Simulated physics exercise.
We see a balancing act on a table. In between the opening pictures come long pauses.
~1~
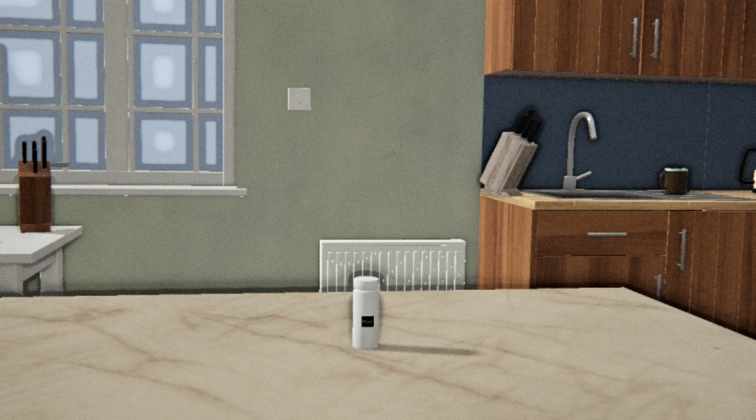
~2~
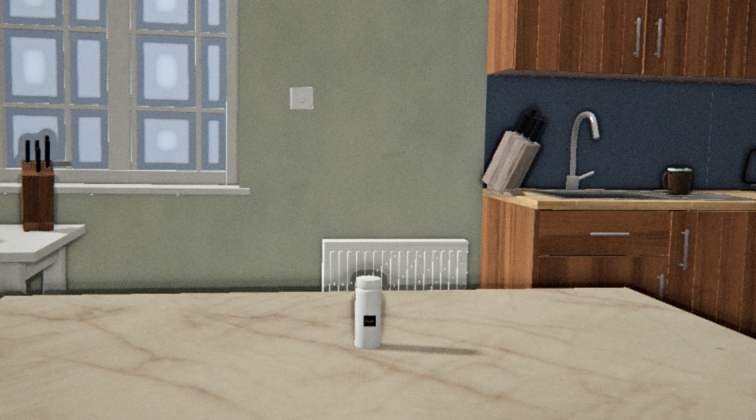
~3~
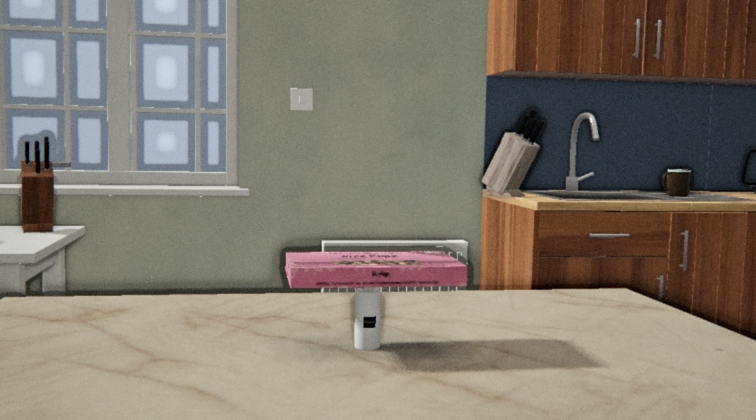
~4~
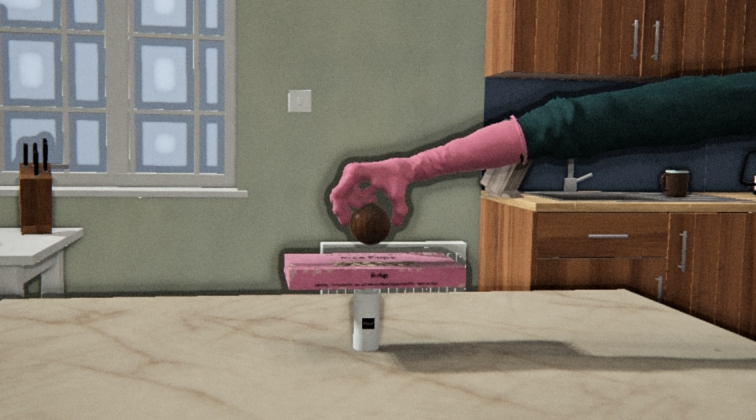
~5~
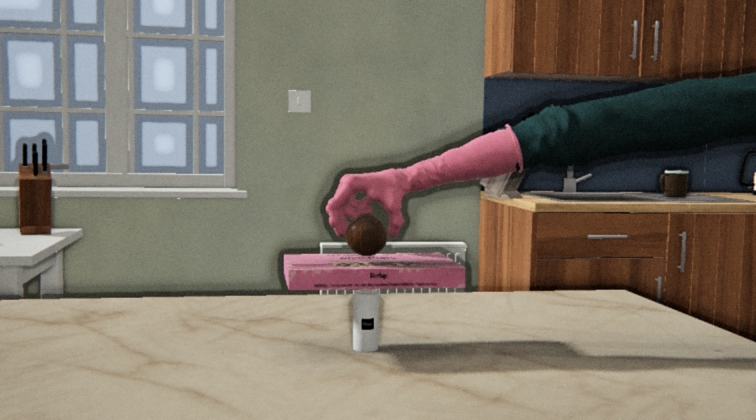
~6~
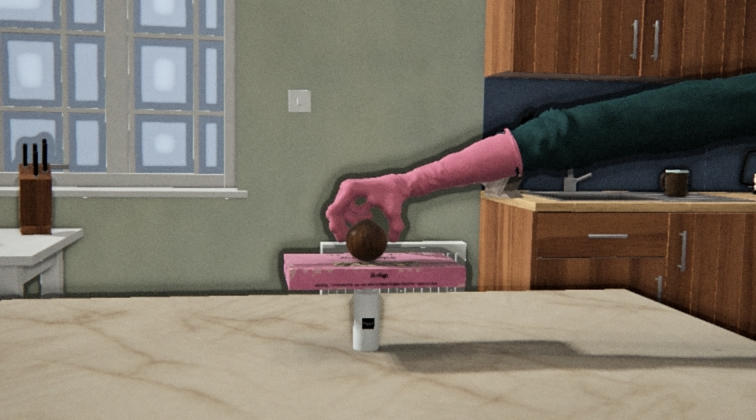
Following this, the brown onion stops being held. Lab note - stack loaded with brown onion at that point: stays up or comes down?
Observed: Stays up.
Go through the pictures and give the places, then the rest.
In the first picture, the last thing is not in view yet.
In the second picture, the last thing is not in view yet.
In the third picture, the last thing is not in view yet; pink packet (372, 268).
The fourth picture shows on its way; brown onion (370, 224); pink packet (371, 270).
The fifth picture shows on its way; brown onion (366, 235); pink packet (371, 270).
The sixth picture shows set down, still held; brown onion (367, 241); pink packet (371, 270).
Then, 0.20 s past the last view, nothing moves.
Then, 0.50 s past the last view, brown onion resting near (367, 241).
Finally, all 3 still in place. Final places as the last picture's camera would see them, brown onion near (367, 241). The stack holds.
